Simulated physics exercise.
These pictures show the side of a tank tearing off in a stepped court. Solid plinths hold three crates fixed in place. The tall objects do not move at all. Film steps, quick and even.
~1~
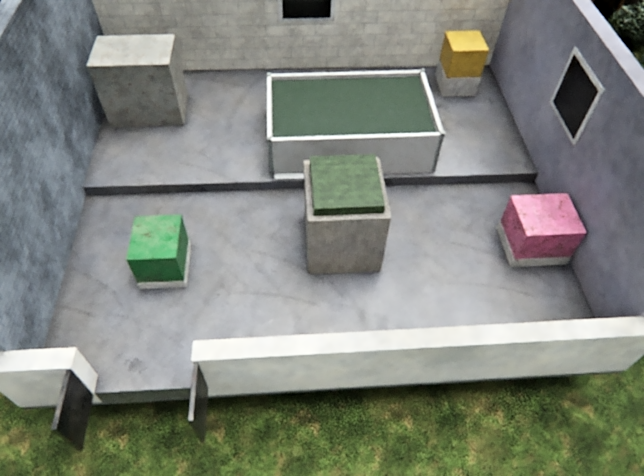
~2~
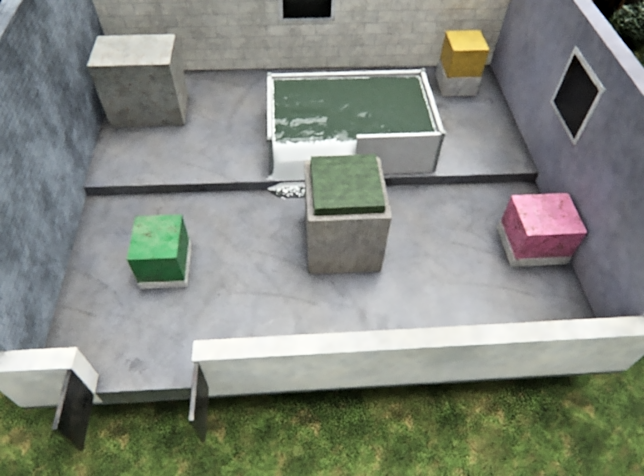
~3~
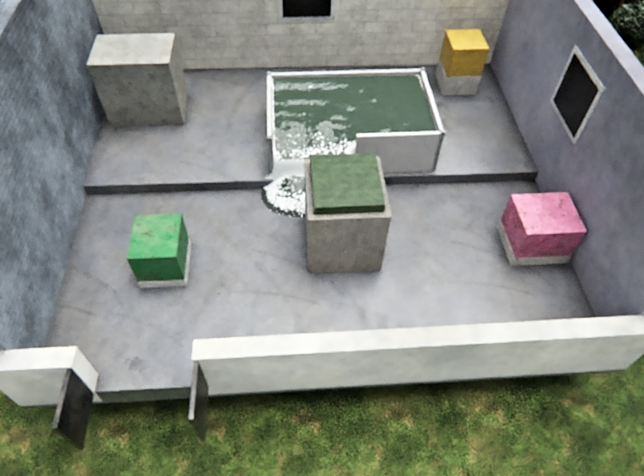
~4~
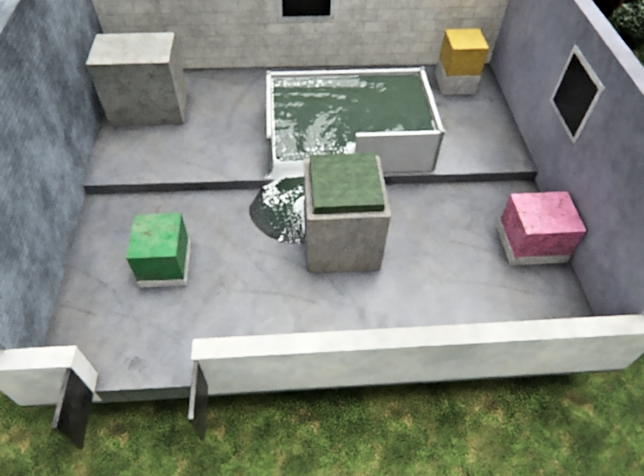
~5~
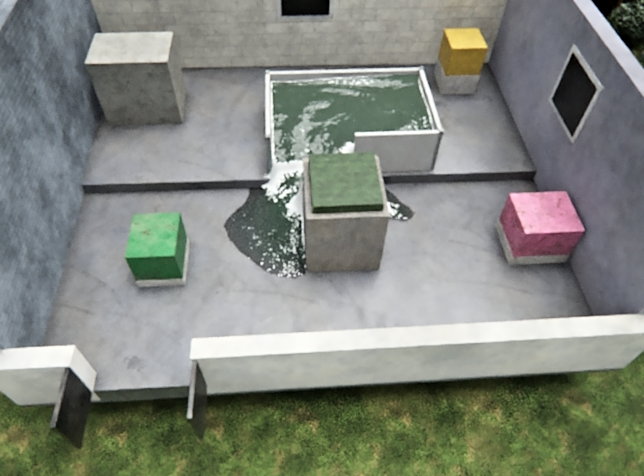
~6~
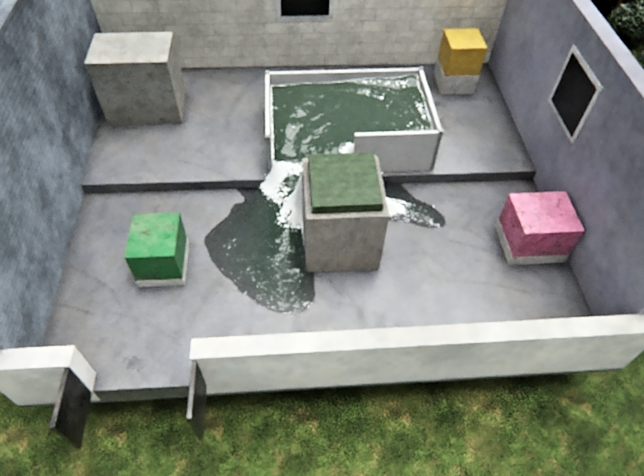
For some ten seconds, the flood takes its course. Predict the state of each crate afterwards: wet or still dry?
Afterwards, the pink crate is wet; the yellow crate is still dry; the green crate is wet.
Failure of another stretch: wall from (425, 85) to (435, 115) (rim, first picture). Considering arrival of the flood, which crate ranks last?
The green crate.
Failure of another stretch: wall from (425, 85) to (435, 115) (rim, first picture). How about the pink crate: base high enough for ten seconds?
Looking at the pink crate, it is hit.
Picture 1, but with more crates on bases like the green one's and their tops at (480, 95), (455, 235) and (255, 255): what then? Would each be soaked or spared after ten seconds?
Listed in turn: Clear / overtopped / overtopped.
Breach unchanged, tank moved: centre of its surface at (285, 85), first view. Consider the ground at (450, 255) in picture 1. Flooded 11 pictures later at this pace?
By then that patch is left unwetted.
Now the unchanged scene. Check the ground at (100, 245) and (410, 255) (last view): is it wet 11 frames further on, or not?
Swamped; unflooded.
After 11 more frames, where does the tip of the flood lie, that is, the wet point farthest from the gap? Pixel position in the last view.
Best guess: Near (35, 375).
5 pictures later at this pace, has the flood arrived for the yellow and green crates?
Briefly, yellow: Not wet; green: Got wet.
A moment on, water covers 25 % of the floor; the pink crate water round its plinth, the yellow crate not reached, the green crate water round its plinth.
Next, water covers 40 % of the floor; the pink crate water round its plinth, the yellow crate not reached, the green crate water round its plinth.
Then, water covers 50 % of the floor; the pink crate water round its plinth, the yellow crate not reached, the green crate water round its plinth.
Later, water covers 60 % of the floor; the pink crate water round its plinth, the yellow crate water round its plinth, the green crate water round its plinth.
In the end, water covers 60 % of the floor; the pink crate was topped, the yellow crate stayed above the water, the green crate was topped.
